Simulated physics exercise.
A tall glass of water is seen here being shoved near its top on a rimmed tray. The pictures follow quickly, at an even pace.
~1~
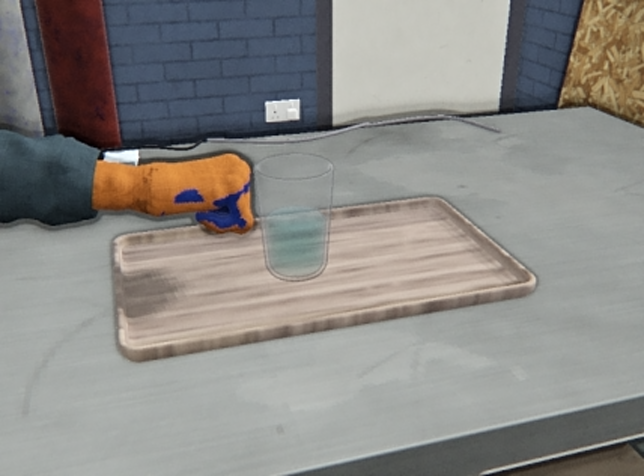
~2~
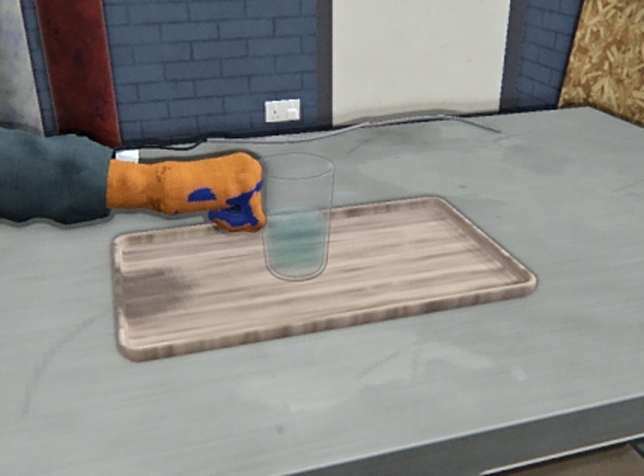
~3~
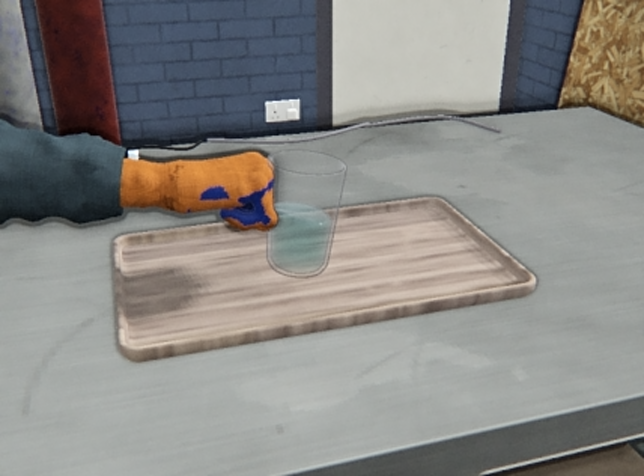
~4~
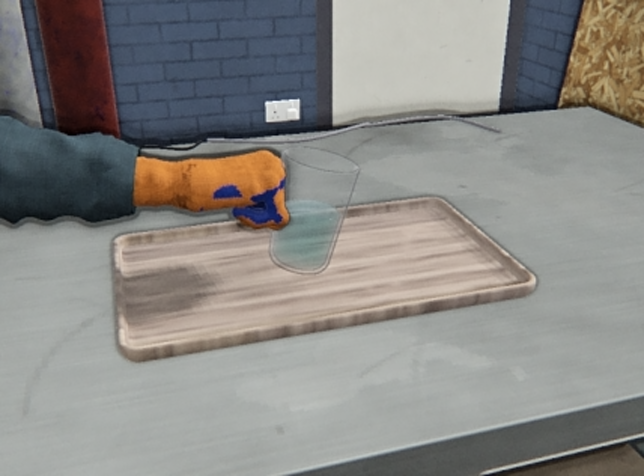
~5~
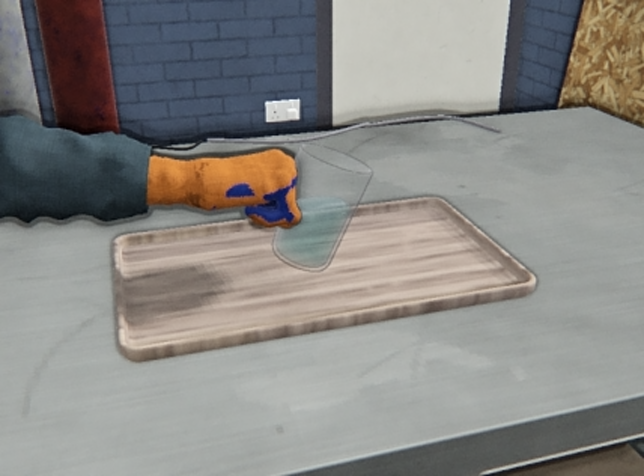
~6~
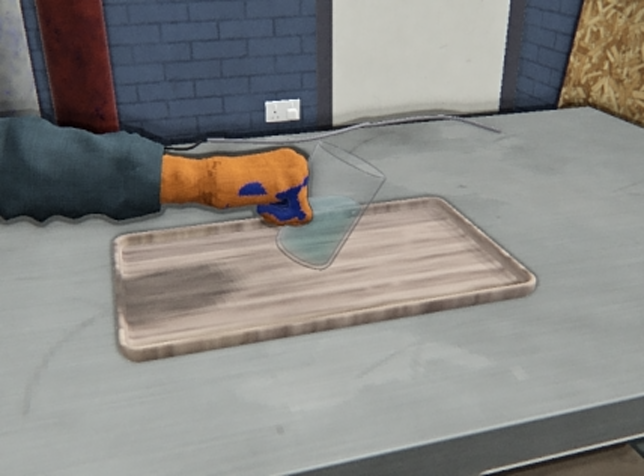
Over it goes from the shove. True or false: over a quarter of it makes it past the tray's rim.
True.
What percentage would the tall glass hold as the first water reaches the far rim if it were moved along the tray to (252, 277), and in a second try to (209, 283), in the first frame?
Estimate: 60 % then 50 %.
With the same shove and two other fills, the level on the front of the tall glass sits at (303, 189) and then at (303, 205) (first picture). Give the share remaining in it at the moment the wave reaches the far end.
About 75 per cent, then about 80 per cent.
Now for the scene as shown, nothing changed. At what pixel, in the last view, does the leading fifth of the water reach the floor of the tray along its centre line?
Around (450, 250).
A moment on, the tall glass is falling and 100 per cent is in the glass, 0 on the tray and 0 above or beyond its rim.
Next, the tall glass lies on its side and 85 per cent is in the glass, 5 on the tray and 10 above or beyond its rim.
Then the tall glass lies on its side and 41 per cent is in the glass, 31 on the tray and 28 above or beyond its rim.
Later the tall glass lies on its side and 21 per cent is in the glass, 40 on the tray and 40 above or beyond its rim.
Finally, 61 per cent is held by tray and glass, 39 is off the tray.
